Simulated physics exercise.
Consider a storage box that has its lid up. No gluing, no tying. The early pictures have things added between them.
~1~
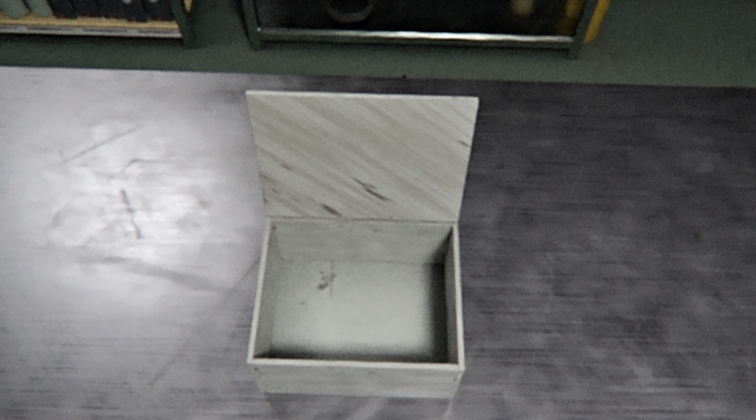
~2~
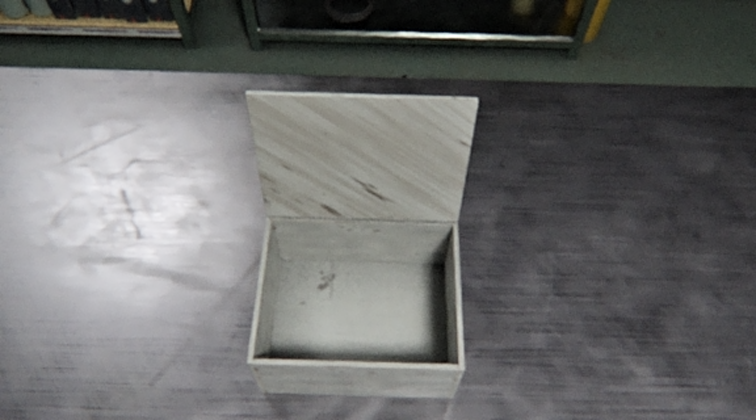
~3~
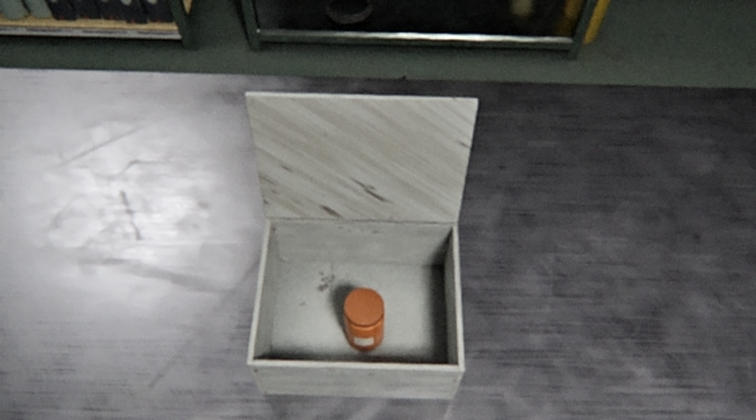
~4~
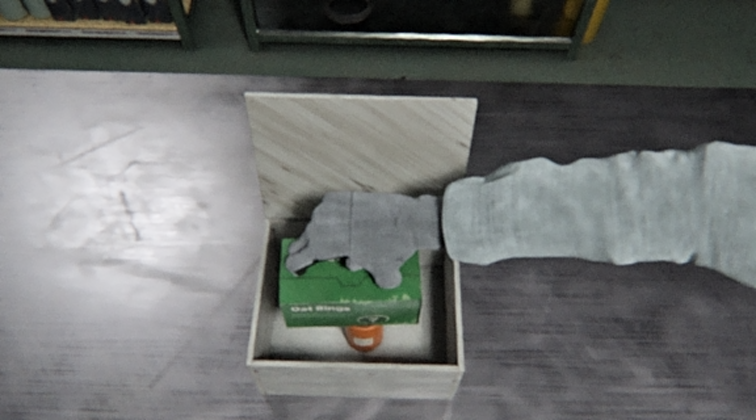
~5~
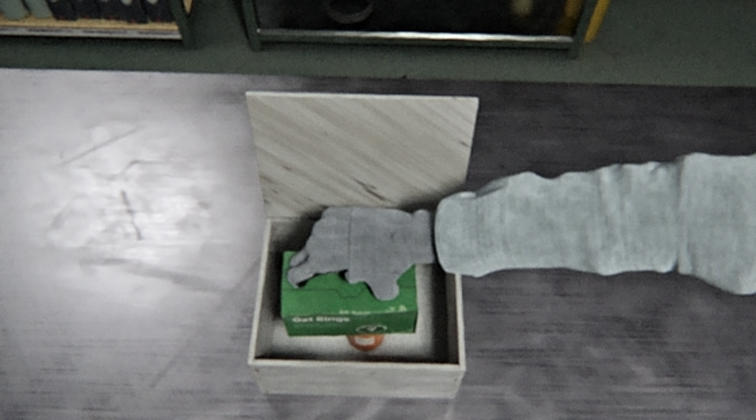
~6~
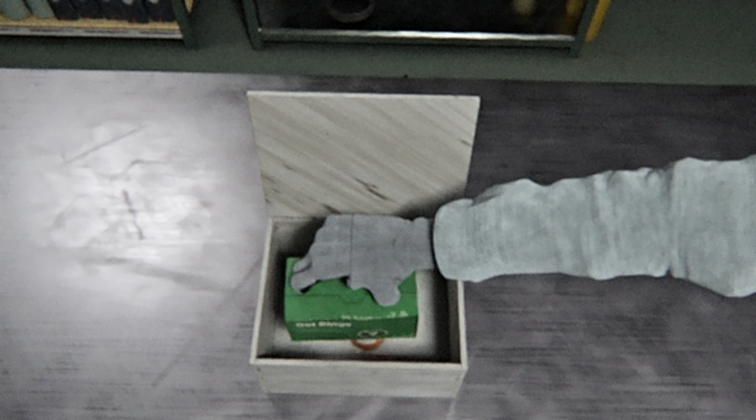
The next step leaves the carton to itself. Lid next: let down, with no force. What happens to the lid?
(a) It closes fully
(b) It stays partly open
b.
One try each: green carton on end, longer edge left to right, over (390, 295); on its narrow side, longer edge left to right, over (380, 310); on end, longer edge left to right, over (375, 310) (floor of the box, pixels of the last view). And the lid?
Lid, in order: Held open, fully down, held open.
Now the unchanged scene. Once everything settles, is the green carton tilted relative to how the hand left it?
At the finish the green carton holds its orientation.
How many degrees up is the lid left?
Measured angle - around 35°.
Then, 1.00 s later than the last frame, lid starting down.
Then, 1.40 s later than the last frame, lid 72° above the rim.
Then, 1.60 s later than the last frame, lid 59° above the rim.
Then, 1.80 s later than the last frame, lid 44° above the rim.
When it is over, lid 34° above the rim; both as before. End places, in pixels of the last picture, green carton near (352, 300).
